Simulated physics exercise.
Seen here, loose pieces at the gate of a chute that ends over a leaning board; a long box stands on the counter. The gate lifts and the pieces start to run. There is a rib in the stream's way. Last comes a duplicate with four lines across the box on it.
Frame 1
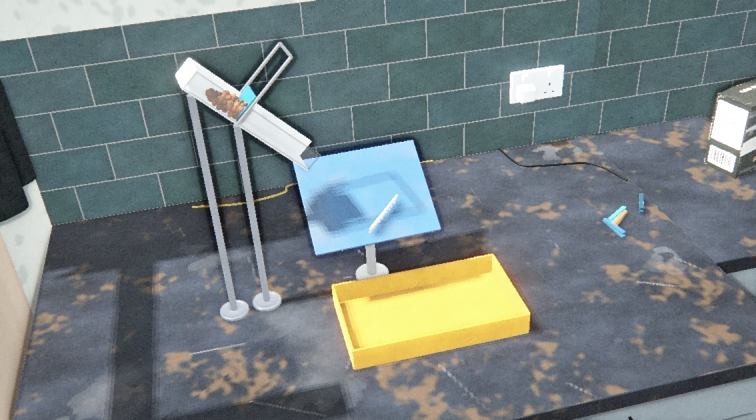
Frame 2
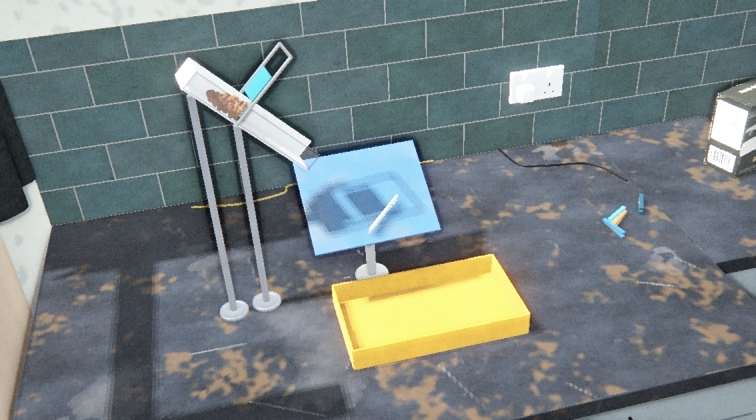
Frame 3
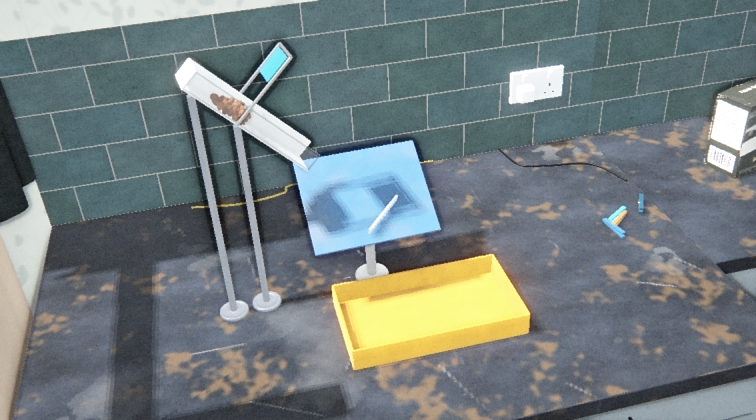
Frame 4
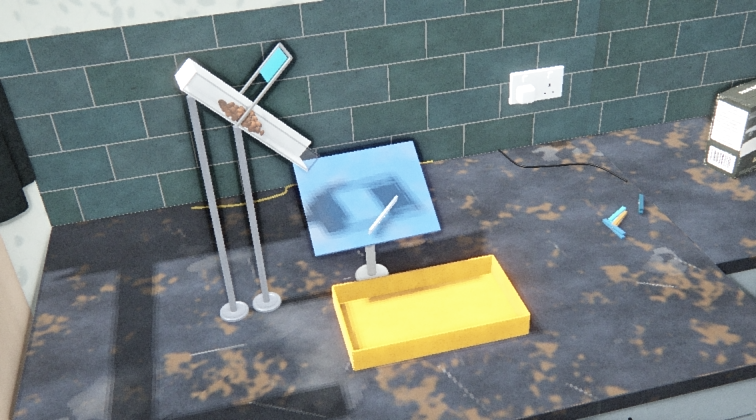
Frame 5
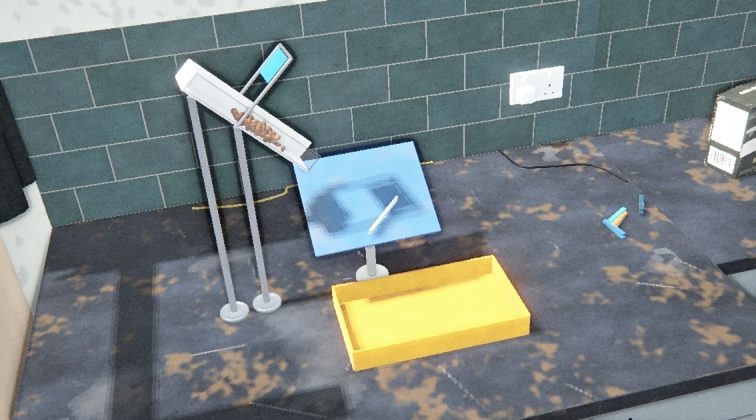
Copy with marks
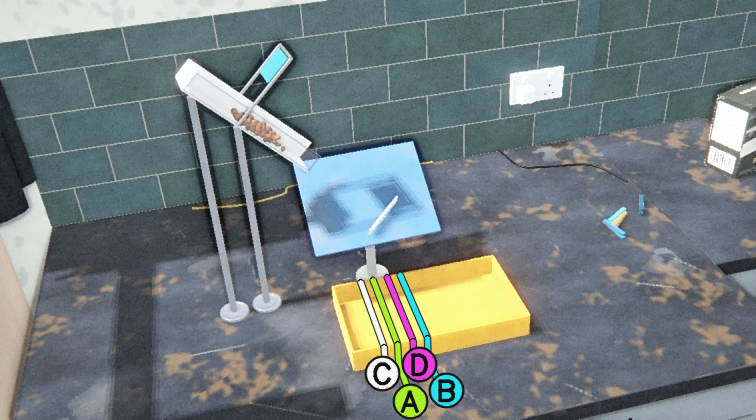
Brown bits of dog kibble slid down a sloping white chute after a blue gate lifted, spreading out as they moved right, above a tilted blue board with a pale rib and an empty yellow box.
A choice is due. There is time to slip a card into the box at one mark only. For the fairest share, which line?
I would pick line C.
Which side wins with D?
Left.
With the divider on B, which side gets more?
More lands on the left.
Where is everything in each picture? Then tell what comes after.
In the first picture, load behind the gate (227, 99), bits of dog kibble; lip of the chute (303, 163), sloping fairly steeply.
In the second picture, middle of the board (366, 195), tilted fairly steeply; middle of its low edge (379, 242); of its high edge (354, 151).
In the third picture, front corners of the box (353, 351) and (529, 314), empty; front of the load (242, 120).
In the fourth picture, middle of the load (244, 115); its front (262, 133), roughly a third of the way to the lip; rib from (397, 196) to (370, 230).
In the fifth picture, middle of the load (256, 130); its front (283, 149), roughly two thirds of the way to the lip.
On the marked copy, line A crosses the front rim at (397, 343); line B crosses the front rim at (427, 337); line C crosses the front rim at (383, 346); line D crosses the front rim at (412, 340).
With A, of what is caught, the larger part on the left of the divider, roughly a quarter on the right.
With B, of what is caught, almost all on the left of the divider, about a tenth on the right.
With C, of what is caught, roughly a third on the left of the divider, roughly two thirds on the right.
With D, of what is caught, almost all on the left of the divider, about a tenth on the right.
